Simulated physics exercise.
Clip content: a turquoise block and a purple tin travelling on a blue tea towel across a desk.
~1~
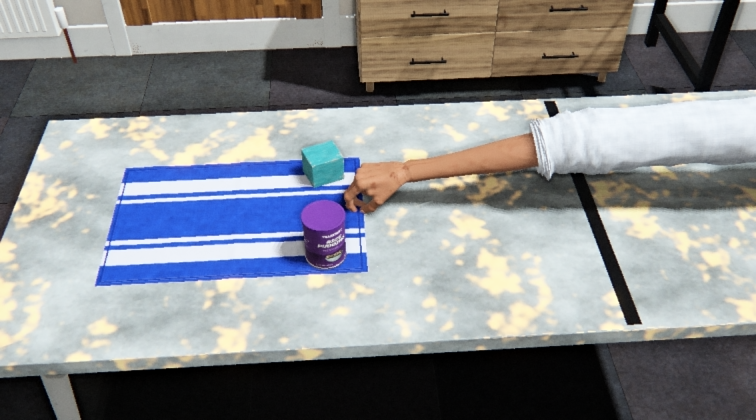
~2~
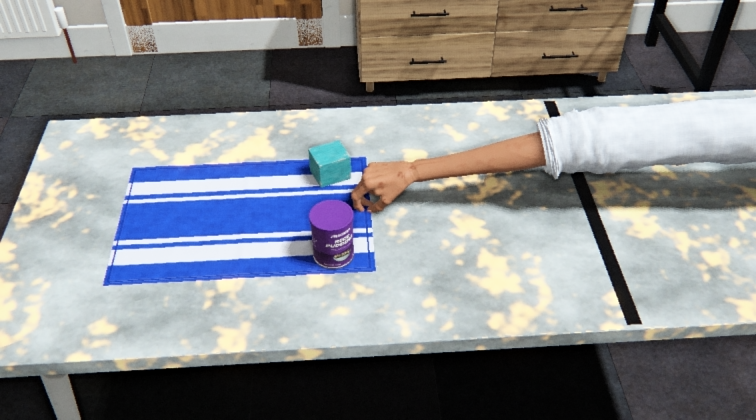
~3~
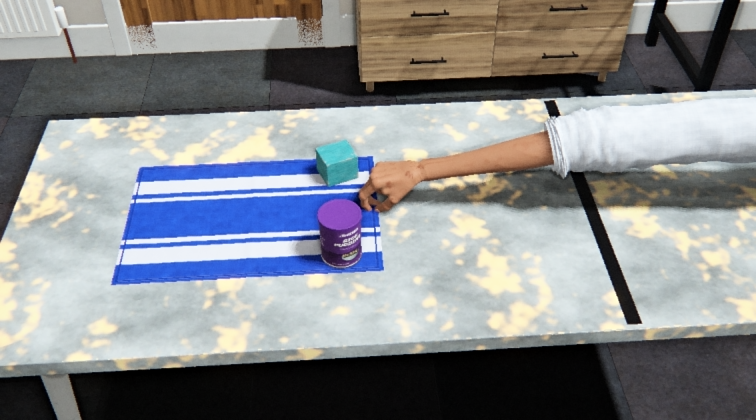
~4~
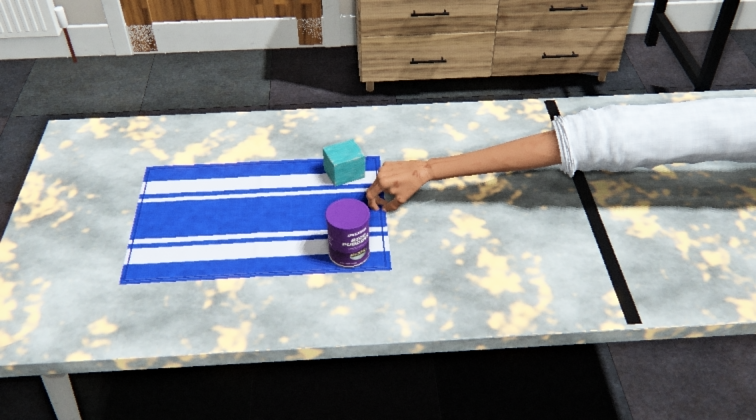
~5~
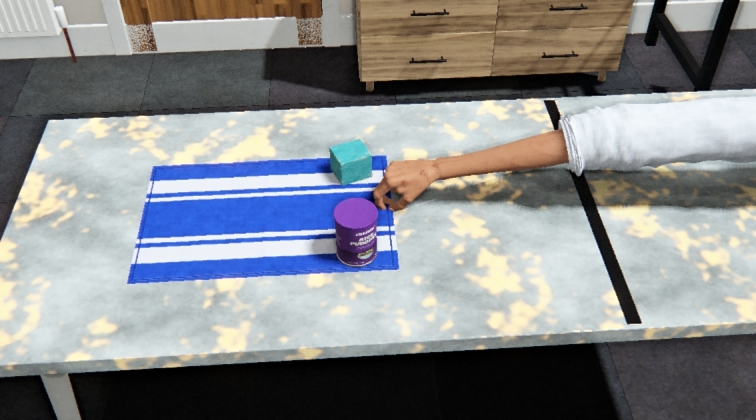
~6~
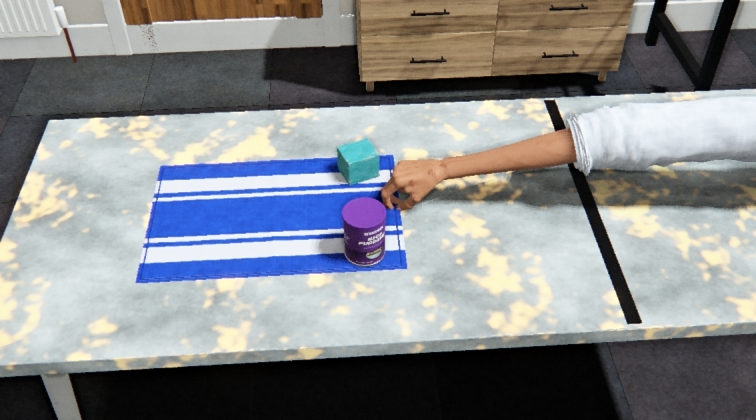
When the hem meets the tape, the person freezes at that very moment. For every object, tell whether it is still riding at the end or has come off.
Turquoise block - still riding, purple tin - still riding.
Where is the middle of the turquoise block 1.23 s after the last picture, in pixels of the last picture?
At that moment it is at (530, 154).
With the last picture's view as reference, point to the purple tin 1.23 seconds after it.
About (558, 222).
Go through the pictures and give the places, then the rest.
In the first frame, tea towel end (368, 272); turquoise block (322, 153); purple tin (323, 215); tape (627, 303).
In the second frame, tea towel end (376, 271), far hem (103, 286); purple tin (331, 214).
In the third frame, tea towel end (384, 271); turquoise block (337, 152).
In the fourth frame, tea towel end (391, 270), far hem (119, 285); purple tin (348, 213).
In the fifth frame, tea towel end (399, 269); turquoise block (351, 151).
In the sixth frame, tea towel end (407, 269), far hem (136, 283); turquoise block (358, 150); purple tin (364, 212); tape (627, 302).
Then, 1.23 s on from there, hem at the tape; turquoise block on the cloth near (530, 154); purple tin on the cloth near (558, 222).
Then, 1.34 s on from there, hem at the tape; turquoise block on the cloth near (539, 153); purple tin on the cloth near (568, 222).
In the end, hem at the tape; turquoise block on the cloth near (539, 153); purple tin on the cloth near (568, 222). The turquoise block remains aboard and the purple tin keeps its seat.
